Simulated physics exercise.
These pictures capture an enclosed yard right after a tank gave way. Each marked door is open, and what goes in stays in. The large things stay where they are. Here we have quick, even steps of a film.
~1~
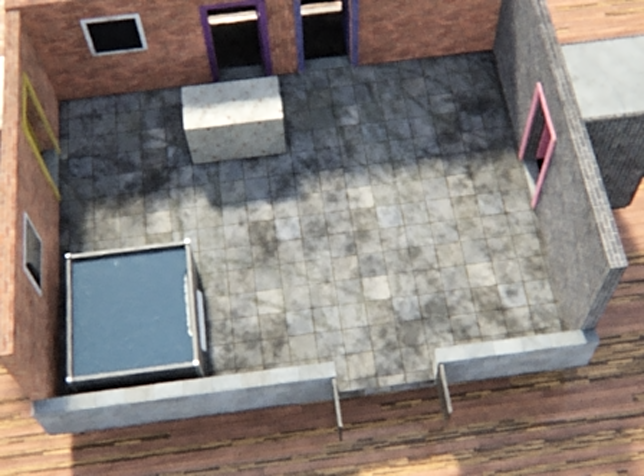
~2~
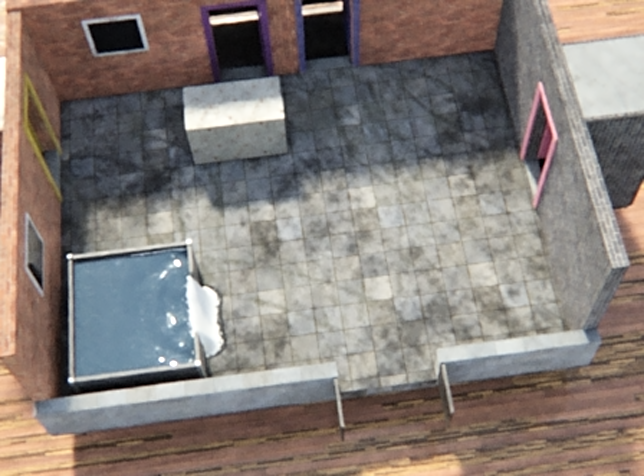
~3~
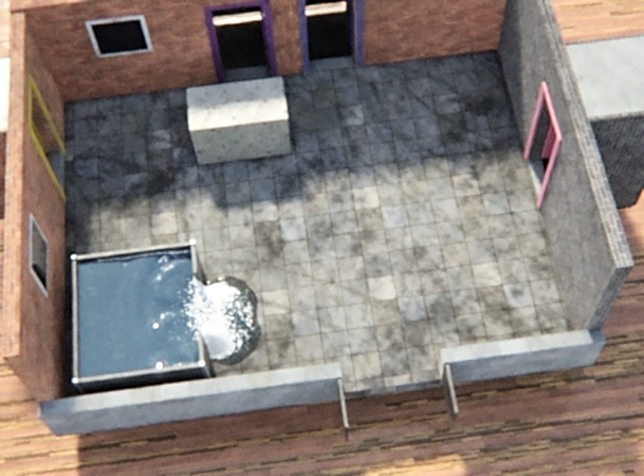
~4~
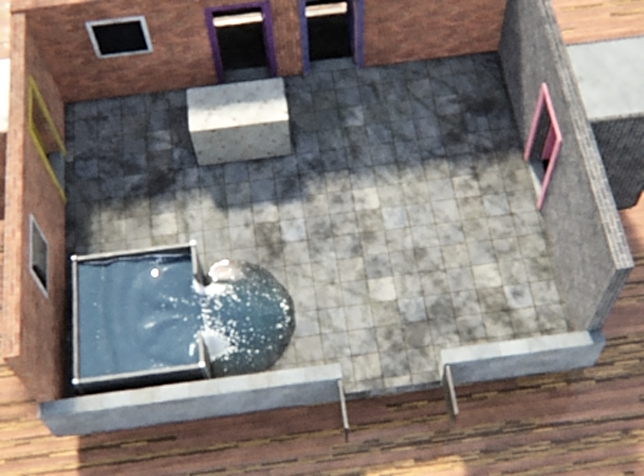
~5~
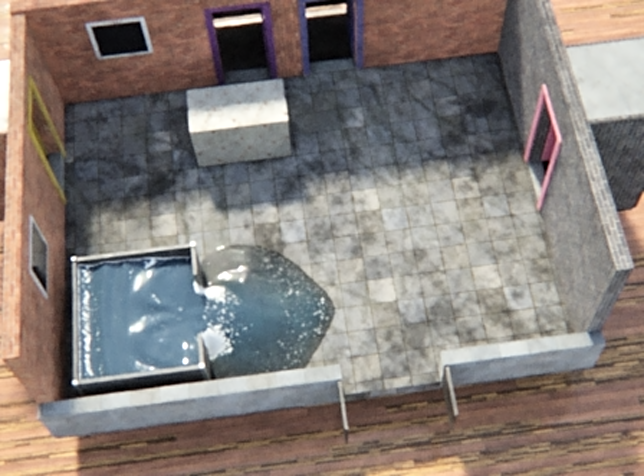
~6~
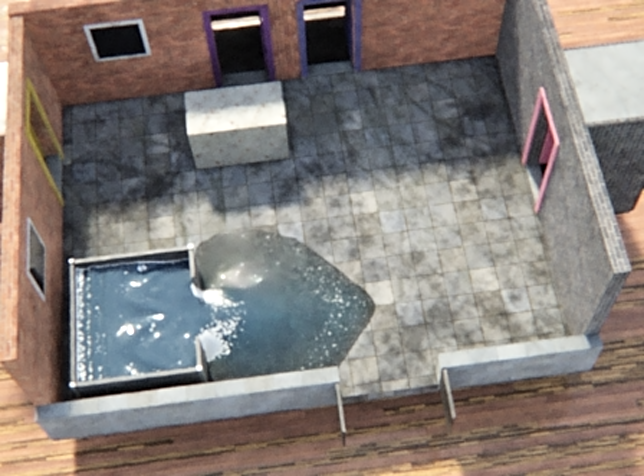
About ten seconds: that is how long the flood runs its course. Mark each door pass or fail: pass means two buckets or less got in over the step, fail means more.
Purple door - pass, blue door - fail, yellow door - pass, pink door - fail.
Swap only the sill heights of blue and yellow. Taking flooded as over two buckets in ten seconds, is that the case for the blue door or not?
Answer in a nutshell: The blue door falls below the limit.
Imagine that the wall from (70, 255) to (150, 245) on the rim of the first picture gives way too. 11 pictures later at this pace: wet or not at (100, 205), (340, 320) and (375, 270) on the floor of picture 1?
Following the listed order, the three come out reached by the spill, not reached and not reached.
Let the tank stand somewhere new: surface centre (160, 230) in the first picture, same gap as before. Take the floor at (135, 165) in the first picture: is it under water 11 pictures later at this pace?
My call for that spot: Not reached.
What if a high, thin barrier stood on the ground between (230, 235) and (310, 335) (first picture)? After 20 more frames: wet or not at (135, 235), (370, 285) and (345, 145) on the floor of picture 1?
Results in order: Swamped / swamped / bone-dry.
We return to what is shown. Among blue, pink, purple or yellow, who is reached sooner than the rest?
I'd say it's the pink door.
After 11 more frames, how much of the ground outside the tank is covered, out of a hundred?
Close to 50 %.
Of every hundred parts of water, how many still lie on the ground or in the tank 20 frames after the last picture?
About 94 per cent.
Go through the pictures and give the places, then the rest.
The first picture shows the open tank at (131, 311) is whole and still.
In the second picture, water pours out at (196, 315) and has run to (210, 290).
In the third picture, the front is at (250, 296), out from the gap at (201, 317).
In the fourth picture, the front is at (286, 298), out from the gap at (201, 318).
In the fifth picture, water pours out at (201, 319) and has run to (326, 301).
In the sixth picture, the front is at (366, 298), out from the gap at (198, 321).
A moment on, water covers 35 % of the floor; the purple door not reached, the blue door not reached, the yellow door not reached, the pink door not reached.
Next, water covers 50 % of the floor; the purple door not reached, the blue door not reached, the yellow door not reached, the pink door wet at the sill, nothing in.
Then, water covers 65 % of the floor; the purple door not reached, the blue door wet at the sill, nothing in, the yellow door not reached, the pink door over two buckets in.
Later, water covers 65 % of the floor; the purple door not reached, the blue door wet at the sill, nothing in, the yellow door not reached, the pink door over two buckets in.
In the end, water covers 85 % of the floor; the purple door under two buckets in, the blue door over two buckets in, the yellow door wet at the sill, nothing in, the pink door over two buckets in.
